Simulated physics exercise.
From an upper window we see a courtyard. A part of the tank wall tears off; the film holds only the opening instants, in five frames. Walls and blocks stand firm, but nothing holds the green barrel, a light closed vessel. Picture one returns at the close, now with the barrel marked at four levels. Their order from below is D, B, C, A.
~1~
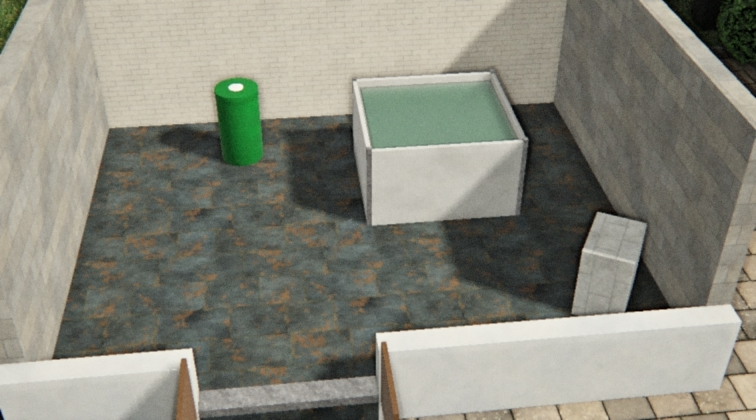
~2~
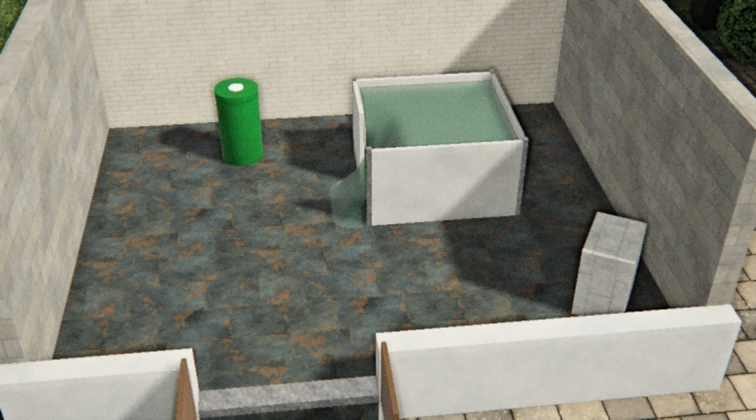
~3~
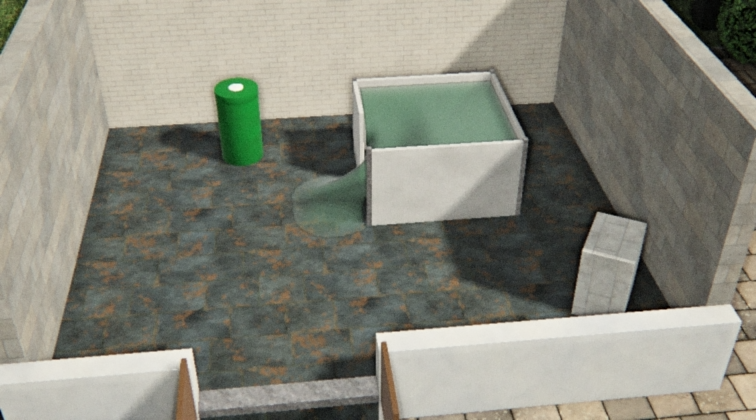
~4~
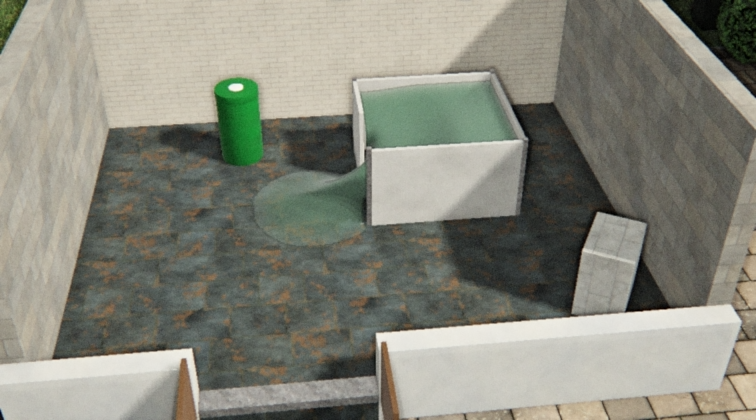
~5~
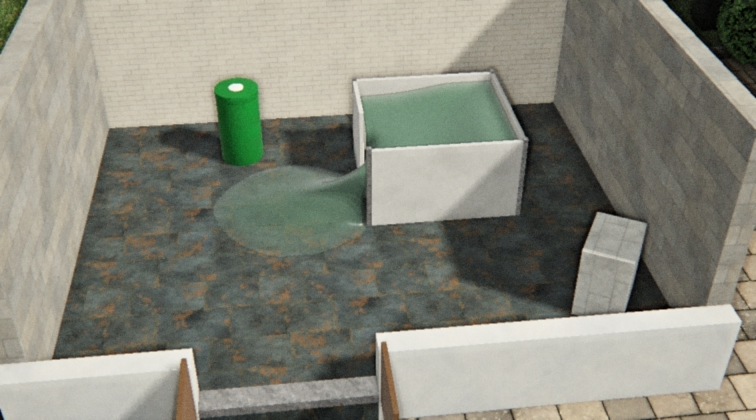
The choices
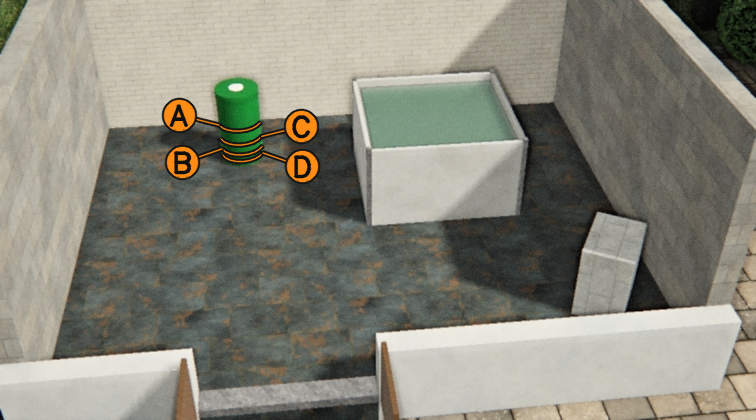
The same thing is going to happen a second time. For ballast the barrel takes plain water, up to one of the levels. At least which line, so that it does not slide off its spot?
That is level B.
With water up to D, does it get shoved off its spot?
Yes, that goes wrong.
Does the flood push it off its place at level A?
No, not at all.
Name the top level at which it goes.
D it is.
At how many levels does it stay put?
Three of the four.
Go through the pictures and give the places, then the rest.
In the first frame, lid of the green barrel at (236, 88); tank full, its middle at (435, 115); open gate at (285, 345).
In the second frame, 1 % of the ground under water, its edge towards the barrel at (343, 182).
In the third frame, 3 % of the ground under water, its edge towards the barrel at (301, 189).
In the fourth frame, 6 % of the ground under water, its edge towards the barrel at (274, 184).
In the fifth frame, lid of the green barrel at (236, 88); 9 % of the ground under water, its edge towards the barrel at (263, 173).
In orange, A at (239, 131); B at (242, 155); C at (241, 145); D at (242, 161); from the bottom up D, B, C, A.
For level A, it does not move.
For level B, it shifts by a finger or two and stays.
For level C, it does not move.
For level D, it is pushed about twice its own width away.
